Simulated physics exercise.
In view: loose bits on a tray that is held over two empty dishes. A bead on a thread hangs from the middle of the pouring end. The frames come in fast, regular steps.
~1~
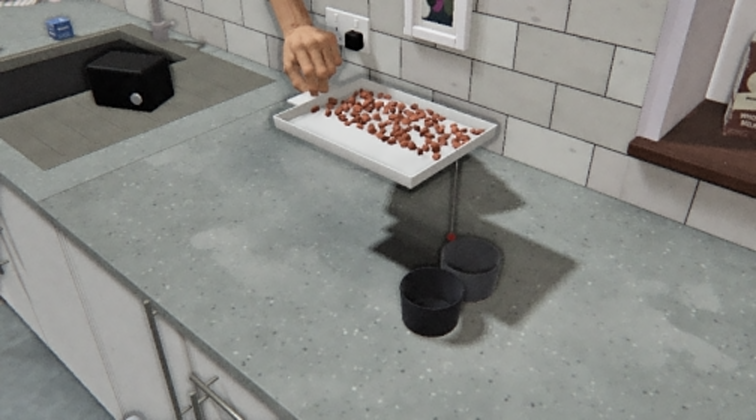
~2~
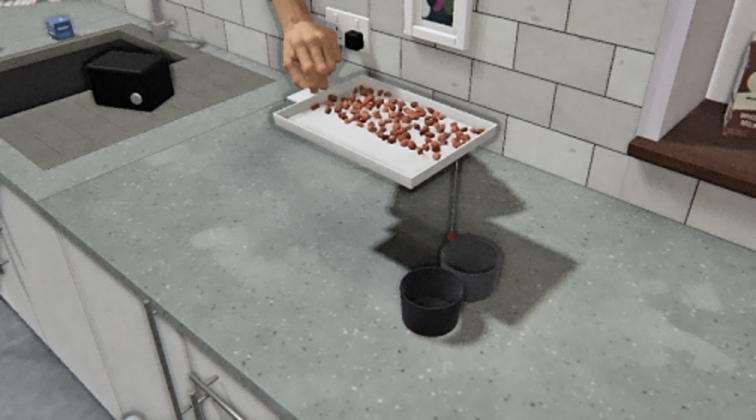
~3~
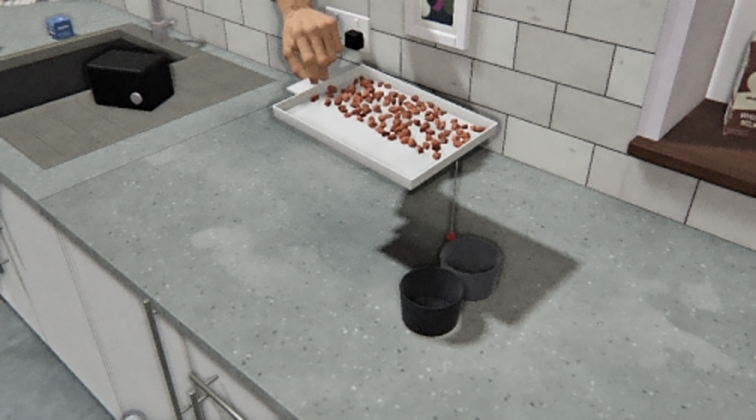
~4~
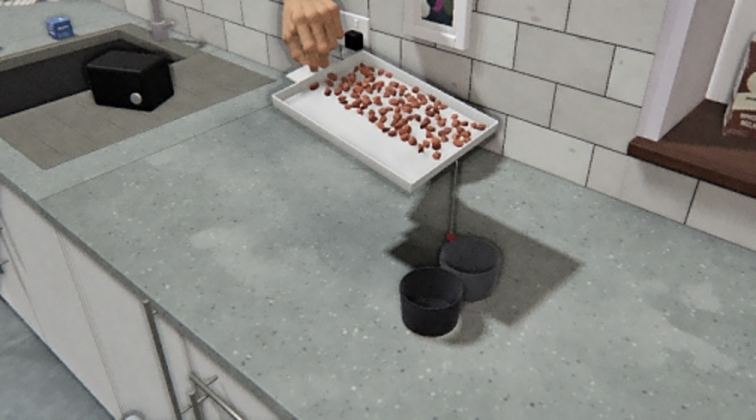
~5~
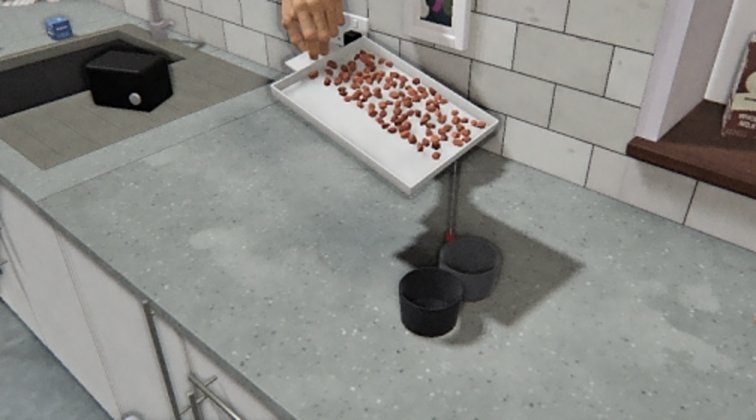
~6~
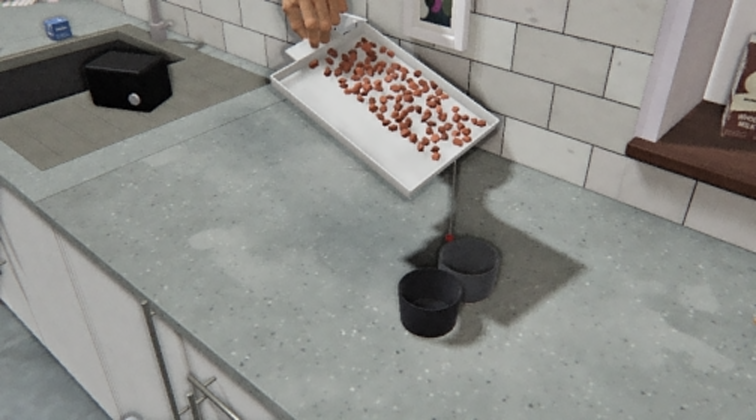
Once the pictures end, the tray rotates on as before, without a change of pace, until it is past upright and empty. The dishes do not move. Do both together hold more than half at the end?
They take over half between them.
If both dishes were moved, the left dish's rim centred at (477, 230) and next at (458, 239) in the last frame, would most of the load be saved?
In turn: Below a half; the smaller part.
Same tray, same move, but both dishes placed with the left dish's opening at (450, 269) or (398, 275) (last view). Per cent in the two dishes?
The first gives 30 %, the second 30 %.
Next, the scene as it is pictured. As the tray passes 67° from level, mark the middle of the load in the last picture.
Close to (427, 165).
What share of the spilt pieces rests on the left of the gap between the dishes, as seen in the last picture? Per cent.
Close to 60 per cent.
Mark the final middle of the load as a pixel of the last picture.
Close to (430, 313).
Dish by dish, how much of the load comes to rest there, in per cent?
About: Left dish 60, right dish 10 per cent.
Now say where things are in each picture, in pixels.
In the first frame, corners of the pouring end near (411, 176) and (494, 125), level; middle of the load near (393, 117), bits of crushed brick; left dish near (456, 315); right dish near (494, 281); bead on its thread near (451, 237).
In the second frame, corners of the pouring end near (411, 177) and (495, 125), level; middle of the load near (393, 115).
In the third frame, corners of the pouring end near (411, 179) and (495, 123), tipped barely, lowest at the left corner; middle of the load near (393, 110).
In the fourth frame, corners of the pouring end near (412, 182) and (496, 122), tipped a little, lowest at the left corner; middle of the load near (394, 102).
In the fifth frame, corners of the pouring end near (411, 186) and (496, 121), tipped clearly, lowest at the left corner; middle of the load near (394, 95).
In the sixth frame, corners of the pouring end near (410, 189) and (497, 120), tipped clearly, lowest at the left corner; middle of the load near (395, 89); left dish near (455, 315); right dish near (492, 282).
Shortly afterwards, tray tipped steeply; all but a few on the tray; a little in the air.
Next, tray tipped past a quarter turn; near a quarter on the tray; near half in the left dish; only a few in the right dish; a little outside both; near a quarter in the air.
Some moments later, tray tipped past a quarter turn; near two thirds in the left dish; a little in the right dish; near a quarter outside both.
In the end, tray tipped past a quarter turn; near two thirds in the left dish; a little in the right dish; near a quarter outside both.
